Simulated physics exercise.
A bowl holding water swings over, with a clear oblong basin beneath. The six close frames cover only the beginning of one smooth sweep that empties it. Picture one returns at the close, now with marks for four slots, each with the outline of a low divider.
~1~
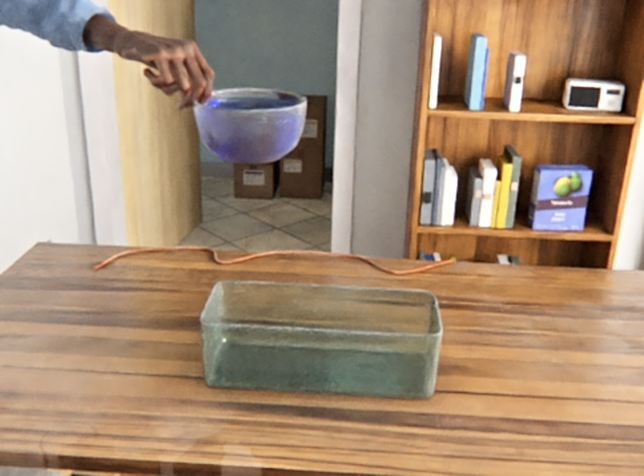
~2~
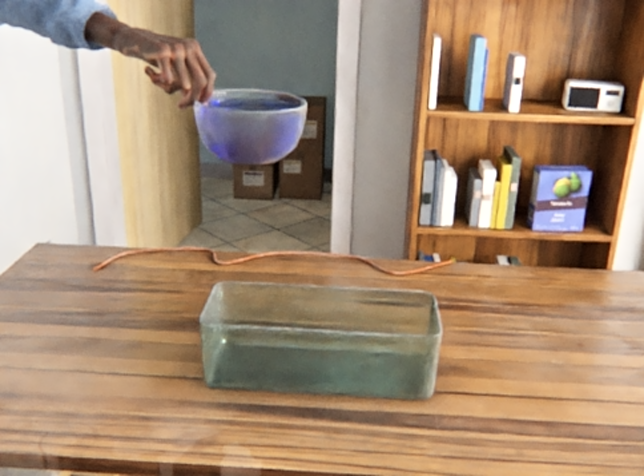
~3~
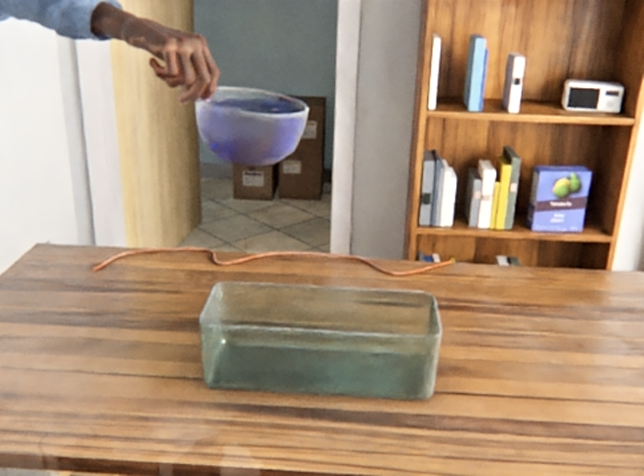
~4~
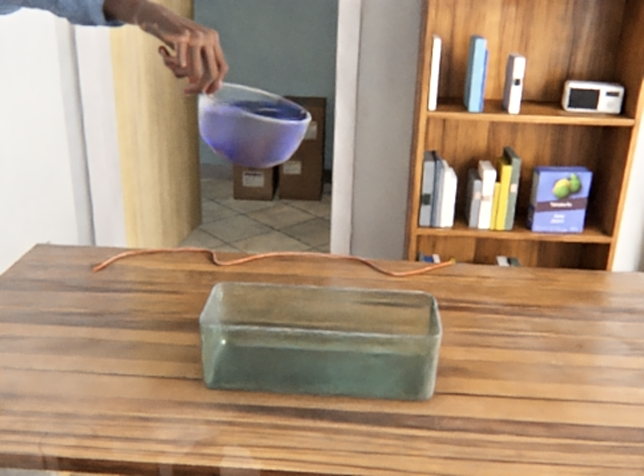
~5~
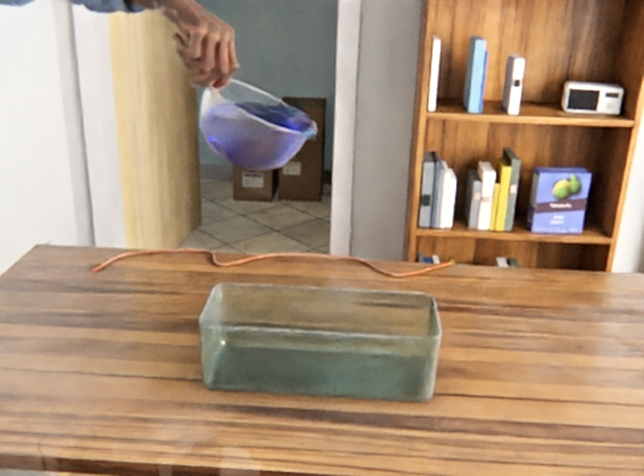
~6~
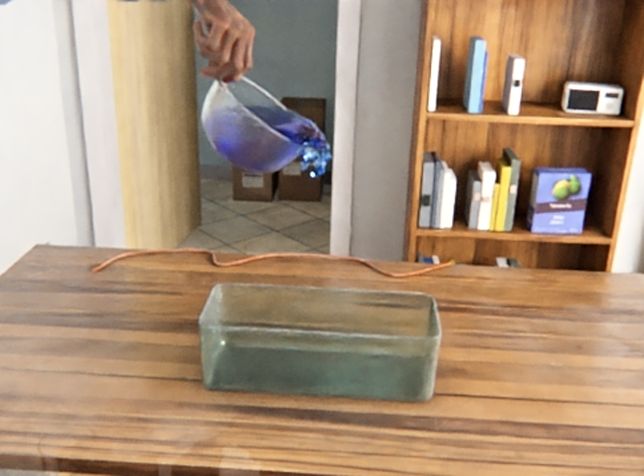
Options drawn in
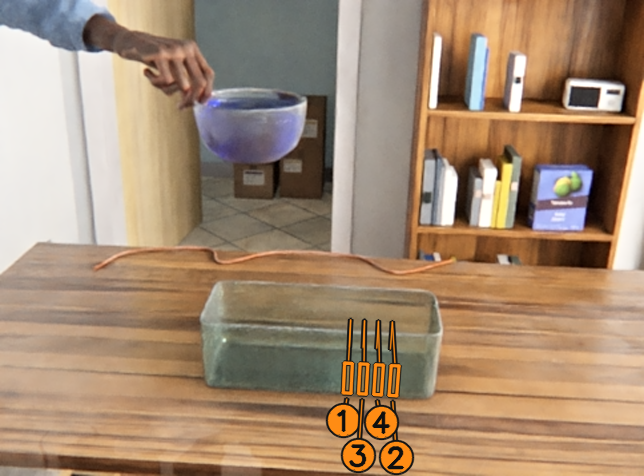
A hand tilting a clear bowl of blue-violet water rightward above a glass basin on a wooden table, water emerging over its lip.
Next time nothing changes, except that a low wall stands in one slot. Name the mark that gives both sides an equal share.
3 beats the others.
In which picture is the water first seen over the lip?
Picture 5.
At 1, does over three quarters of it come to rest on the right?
No.
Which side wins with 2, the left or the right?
The left one.
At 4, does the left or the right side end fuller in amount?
The left side.
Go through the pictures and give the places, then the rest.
Upright, lip at (304, 101); basin from (205, 382) to (433, 395); nothing has left yet.
Upright, lip at (304, 103); nothing has left yet.
Tipped about 7°, lip at (306, 108); nothing has left yet.
Tipped about 15°, lip at (308, 117); nothing has left yet.
Tipped about 25°, lip at (309, 128); water is over the lip, down to (313, 132).
Tipped about 37°, lip at (308, 141); water is over the lip, down to (319, 171).
On the marked copy, 1 at (346, 398); 2 at (392, 401); 3 at (362, 399); 4 at (377, 400).
Choosing 1, about 32 % ends left of the wall and 65 % right of it; 3 % is lost outside.
Choosing 2, about 89 % ends left of the wall and 5 % right of it; 7 % is lost outside.
Choosing 3, about 51 % ends left of the wall and 45 % right of it; 4 % is lost outside.
Choosing 4, about 71 % ends left of the wall and 25 % right of it; 4 % is lost outside.
